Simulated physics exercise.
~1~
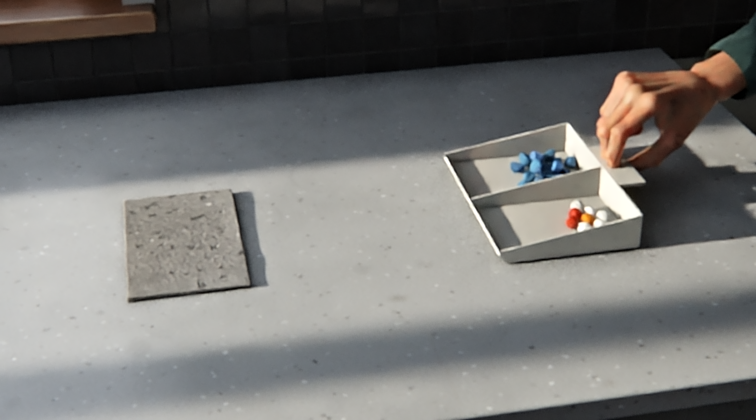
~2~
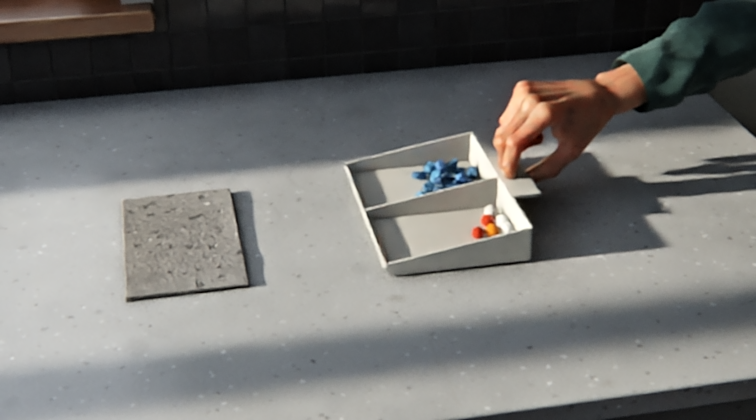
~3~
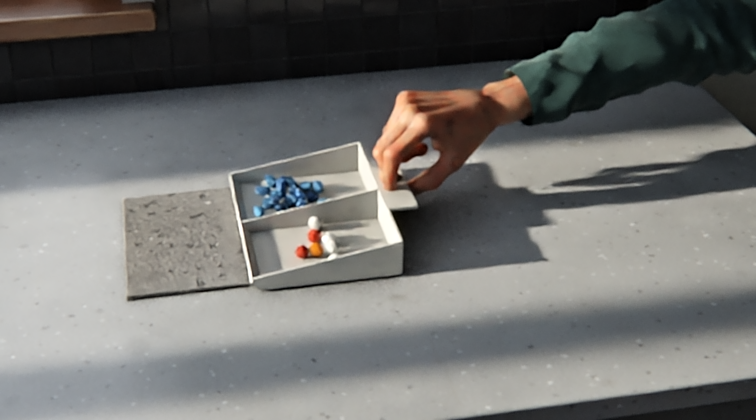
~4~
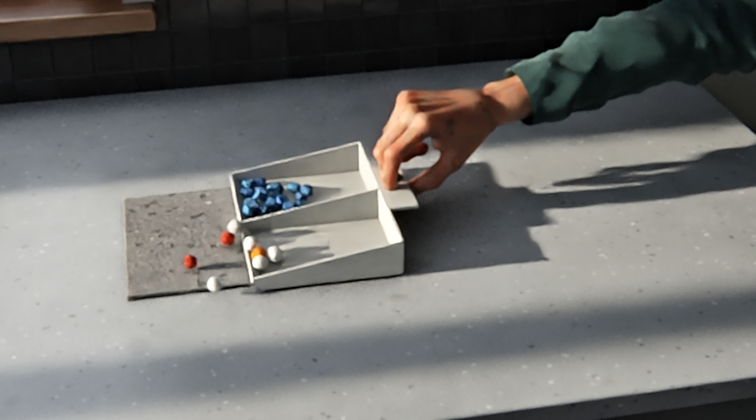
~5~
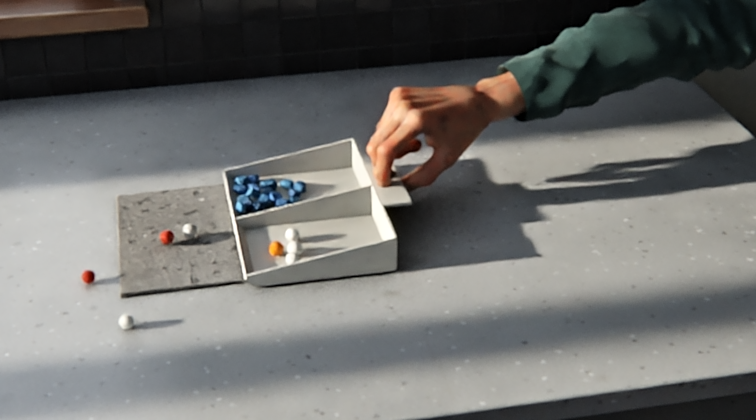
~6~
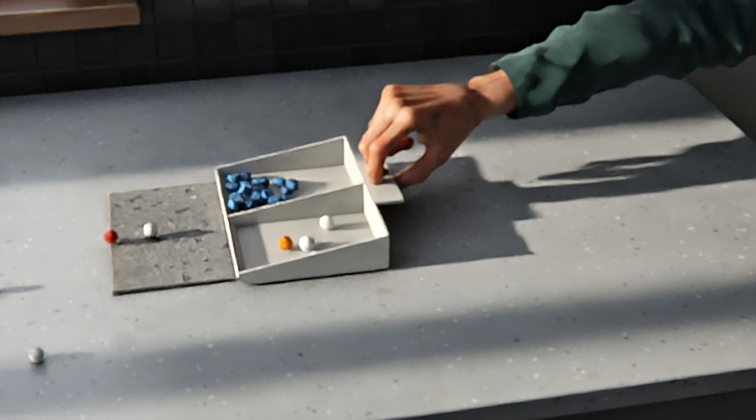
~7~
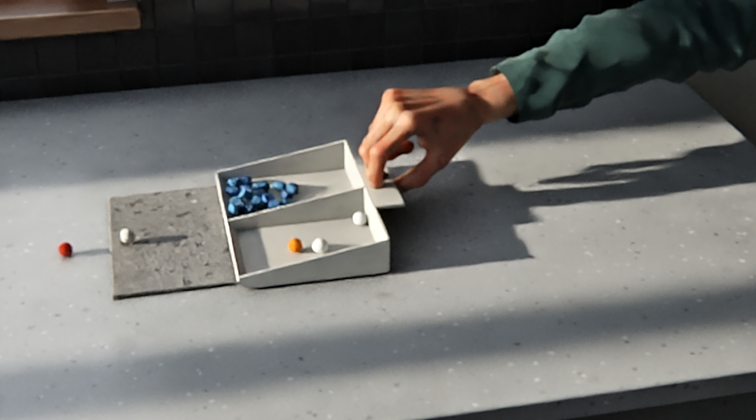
We see a hand slide a divided white tray left along a gray counter until it stops against a dark slab. Several red and white balls from the nearer section roll out over the slab, while the others and the blue pieces in the farther section stay inside.
